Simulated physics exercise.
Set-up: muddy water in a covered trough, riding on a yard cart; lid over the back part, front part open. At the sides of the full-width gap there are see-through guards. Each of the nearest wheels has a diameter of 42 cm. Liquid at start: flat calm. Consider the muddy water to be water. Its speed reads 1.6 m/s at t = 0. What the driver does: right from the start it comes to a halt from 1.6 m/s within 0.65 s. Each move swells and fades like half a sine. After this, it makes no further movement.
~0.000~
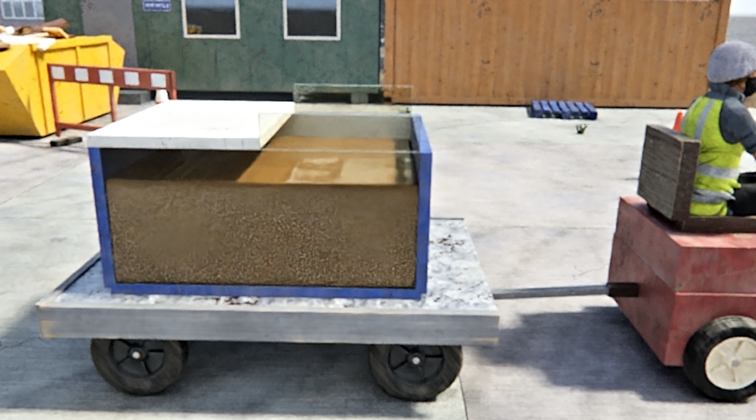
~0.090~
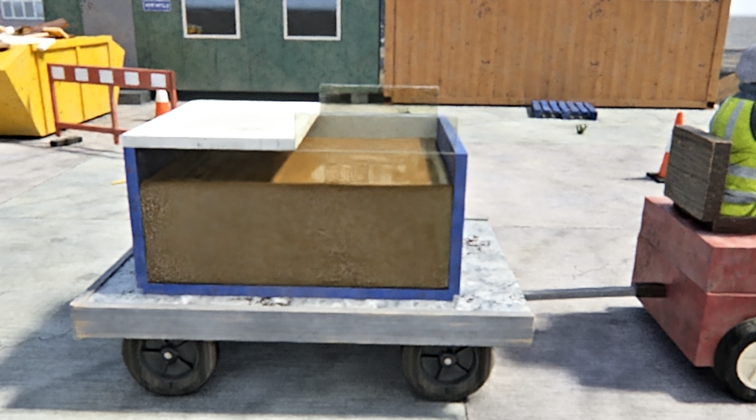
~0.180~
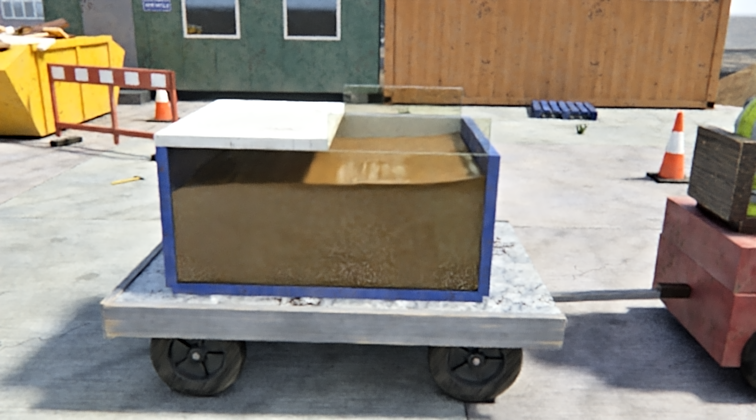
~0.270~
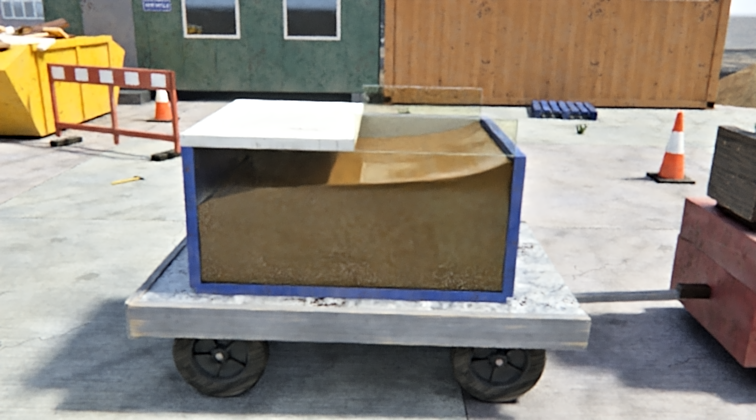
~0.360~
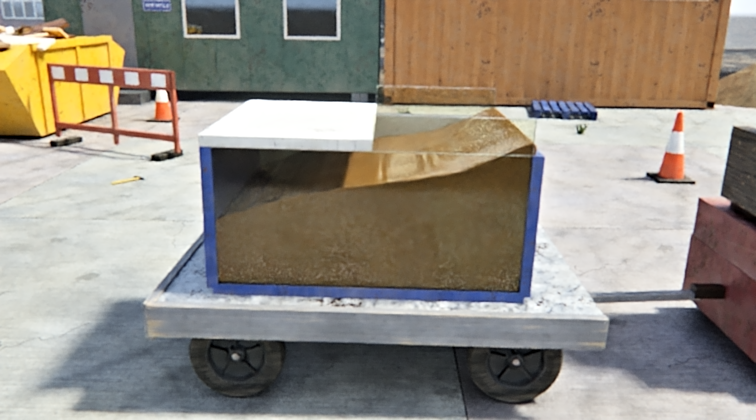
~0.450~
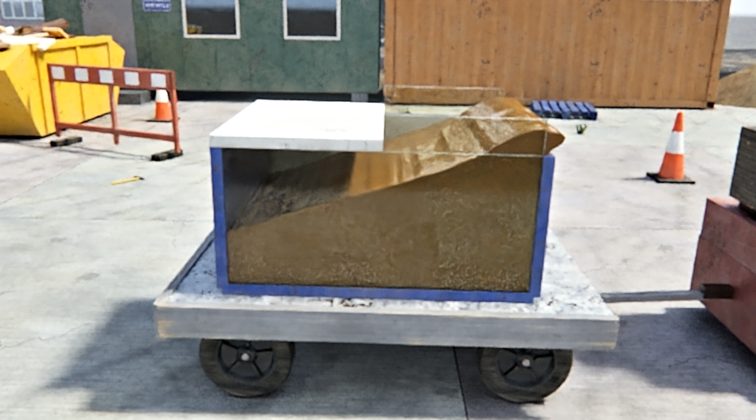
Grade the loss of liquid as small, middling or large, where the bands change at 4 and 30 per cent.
The loss grades as middling.
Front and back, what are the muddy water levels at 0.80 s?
About 62 cm in front and 22 cm behind.
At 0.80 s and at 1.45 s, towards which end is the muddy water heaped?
Earlier it favours the forward side, later the rear side.
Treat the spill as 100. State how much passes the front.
Roughly 100 percent.
Then, 0.80 s in, the surface stands 22 cm at the back and 63 cm at the front; 8 per cent is out, over the front.
Then, 1.15 s in, the surface stands 52 cm at the back and 39 cm at the front; 7 per cent is out, over the front.
Then, 1.45 s in, the surface stands 57 cm at the back and 49 cm at the front; 7 per cent is out, over the front.
Then, 3.54 s in, 8 per cent is out, over the front, 46 of 598 litres.
